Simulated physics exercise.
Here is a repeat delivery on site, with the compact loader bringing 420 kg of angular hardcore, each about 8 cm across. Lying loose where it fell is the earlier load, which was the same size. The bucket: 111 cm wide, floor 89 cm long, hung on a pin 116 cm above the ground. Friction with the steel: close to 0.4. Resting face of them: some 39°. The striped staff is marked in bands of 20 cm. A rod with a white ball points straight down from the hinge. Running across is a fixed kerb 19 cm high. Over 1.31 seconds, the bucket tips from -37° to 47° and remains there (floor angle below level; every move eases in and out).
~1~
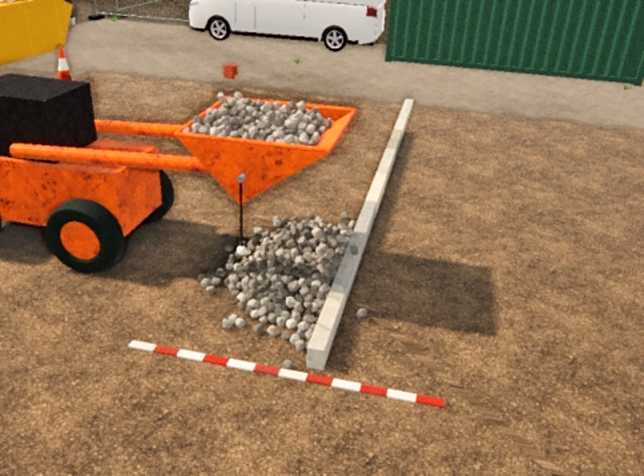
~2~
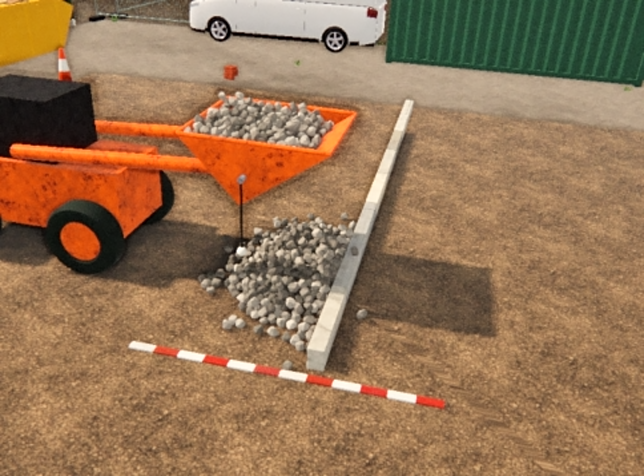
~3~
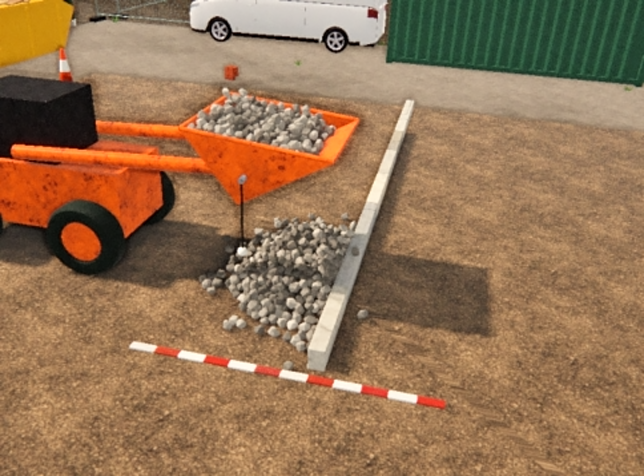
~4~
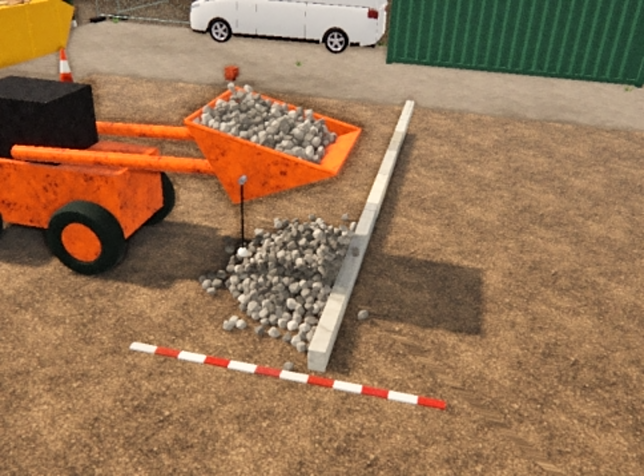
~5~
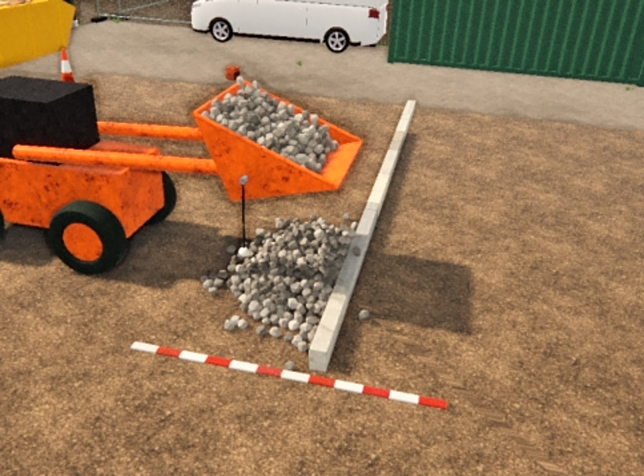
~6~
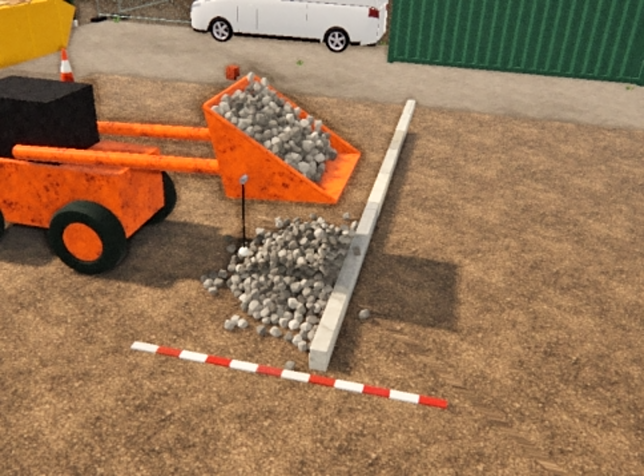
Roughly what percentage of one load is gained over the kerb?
Roughly 36 per cent.
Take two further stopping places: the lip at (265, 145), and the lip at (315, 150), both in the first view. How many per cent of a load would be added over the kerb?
Near 0 in a hundred, then near 25 in a hundred.
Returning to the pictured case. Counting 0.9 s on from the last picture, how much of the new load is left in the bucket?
Still inside: Some 40 %.
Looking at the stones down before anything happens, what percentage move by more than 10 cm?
Near 0 per cent, I reckon.
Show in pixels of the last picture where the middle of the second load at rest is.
Centre at roughly (339, 262).
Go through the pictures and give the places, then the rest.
The first frame shows lip at (330, 151), floor tilted -37°, highest stones at (253, 106). The earlier load is highest near (291, 238), 32 cm above ground level, 100 % on this side of the kerb.
In the second frame, the bucket is at -35°, its lip at (331, 155); the top of the load is at (238, 105).
In the third frame, the bucket is at -31°, its lip at (334, 162); the top of the load is at (239, 103).
In the fourth frame, the bucket is at -24°, its lip at (336, 174); the top of the load is at (236, 96).
The fifth frame shows lip at (338, 188), floor tilted -15°, highest stones at (244, 91).
The sixth frame shows lip at (336, 202), floor tilted -5°, highest stones at (252, 87).
Then, 0.4 s after the last picture the floor is at 34°; in per cent of one load, 99 in the bucket, 101 on this side of the kerb; the foremost stones are at (345, 270).
Then, 0.9 s after the last picture the floor is at 47°; in per cent of one load, 39 in the bucket, 156 on this side of the kerb, 6 over the kerb; the foremost stones are at (387, 270).
Then, 1.2 s after the last picture the floor is at 47°; in per cent of one load, 6 in the bucket, 167 on this side of the kerb, 26 over the kerb; the foremost stones are at (451, 286).
Then, 3.9 s after the last picture the floor is at 47°; in per cent of one load, 2 in the bucket, 162 on this side of the kerb, 36 over the kerb; the foremost stones are at (480, 285). Net gain over the kerb, 36.
